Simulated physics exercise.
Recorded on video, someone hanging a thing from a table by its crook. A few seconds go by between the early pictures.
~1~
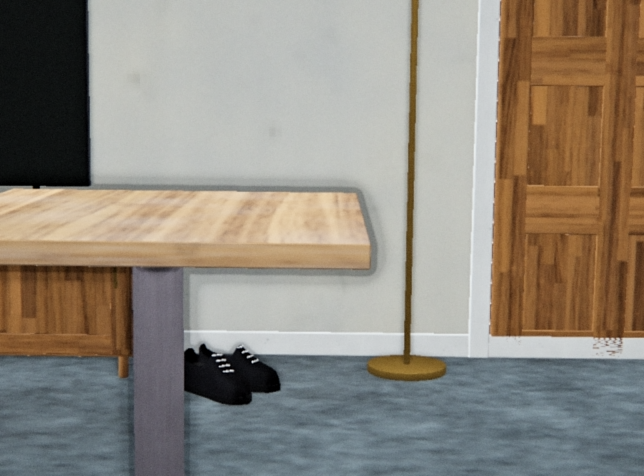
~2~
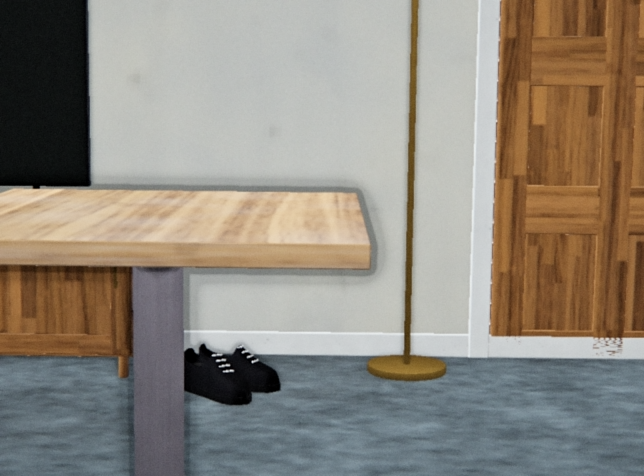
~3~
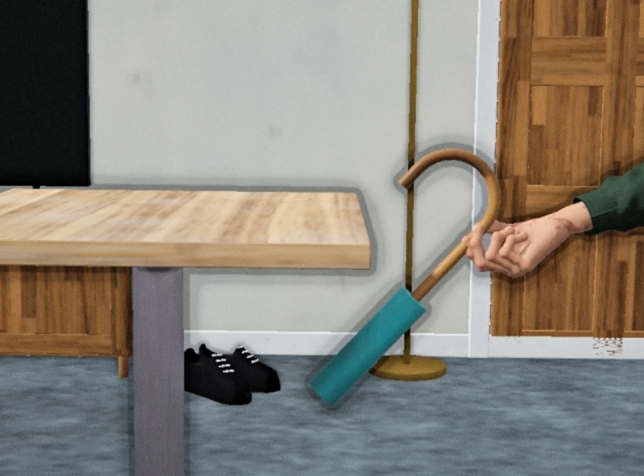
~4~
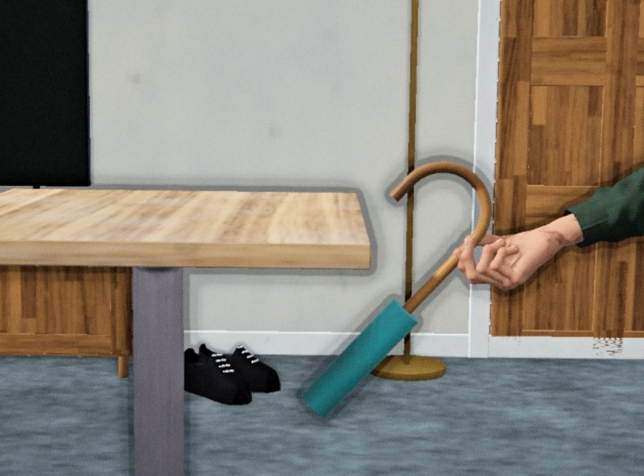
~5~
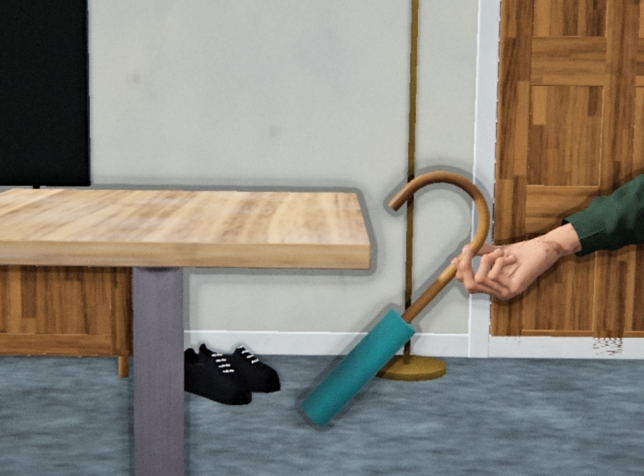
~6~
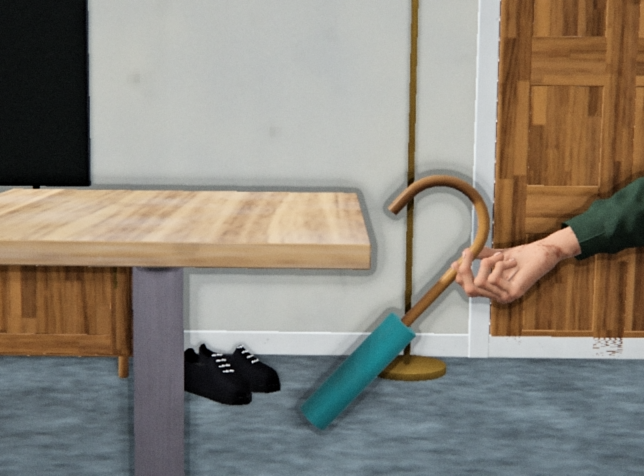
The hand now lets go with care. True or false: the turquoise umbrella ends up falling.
True.
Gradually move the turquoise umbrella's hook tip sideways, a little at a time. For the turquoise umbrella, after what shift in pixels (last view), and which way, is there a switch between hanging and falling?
Looks like close to 28 pixels, moving left.
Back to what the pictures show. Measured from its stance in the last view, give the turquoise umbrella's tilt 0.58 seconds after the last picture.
Near 70 degrees.
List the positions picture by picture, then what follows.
Table (158, 222), in the first picture.
Table (158, 222), in the second picture.
Still on the way; turquoise umbrella (389, 270); table (158, 222), in the third picture.
Still on the way; turquoise umbrella (380, 282); table (158, 222), in the fourth picture.
Still on the way; turquoise umbrella (379, 292); table (158, 222), in the fifth picture.
In place, still held; turquoise umbrella (379, 296); table (158, 222), in the sixth picture.
Then, 0.58 s later than the last frame, turquoise umbrella fallen.
When it is over, the turquoise umbrella falls to the floor.
